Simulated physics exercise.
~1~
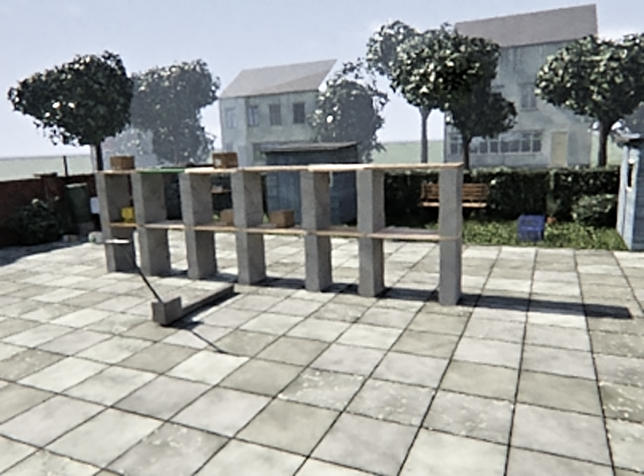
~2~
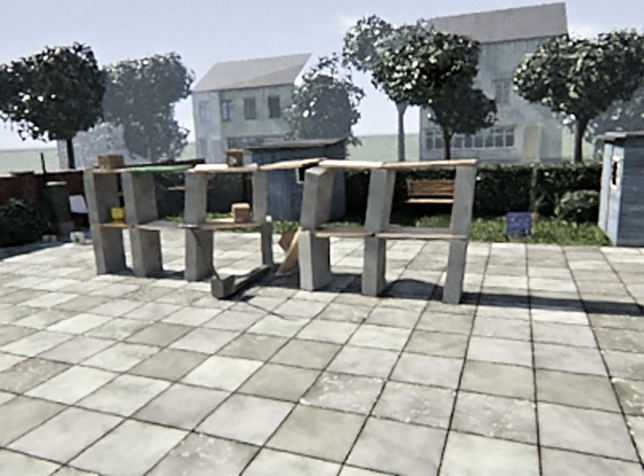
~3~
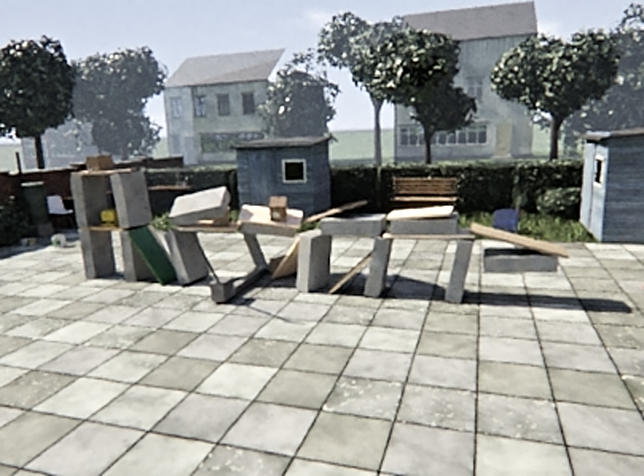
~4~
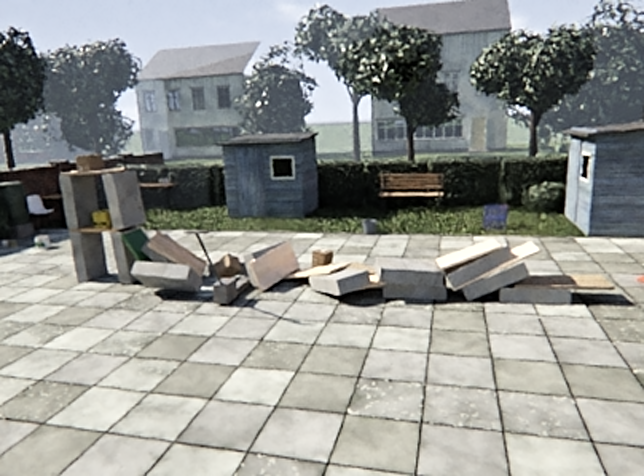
At the start, a long two-tier rack of grey blocks and boards stands on a paved yard, with a few cartons on it and a low jack near the foot of one upright. The jack pushes in beneath the rack, and the uprights begin to lean while a gap opens in the middle. The upper tier then drops, blocks topple onto the lower boards, and the green board swings down steeply at the left. Next the lower tier gives way too. Most of the rack ends as a low row of tumbled blocks and boards, while the left end still stands, holding the yellow carton.
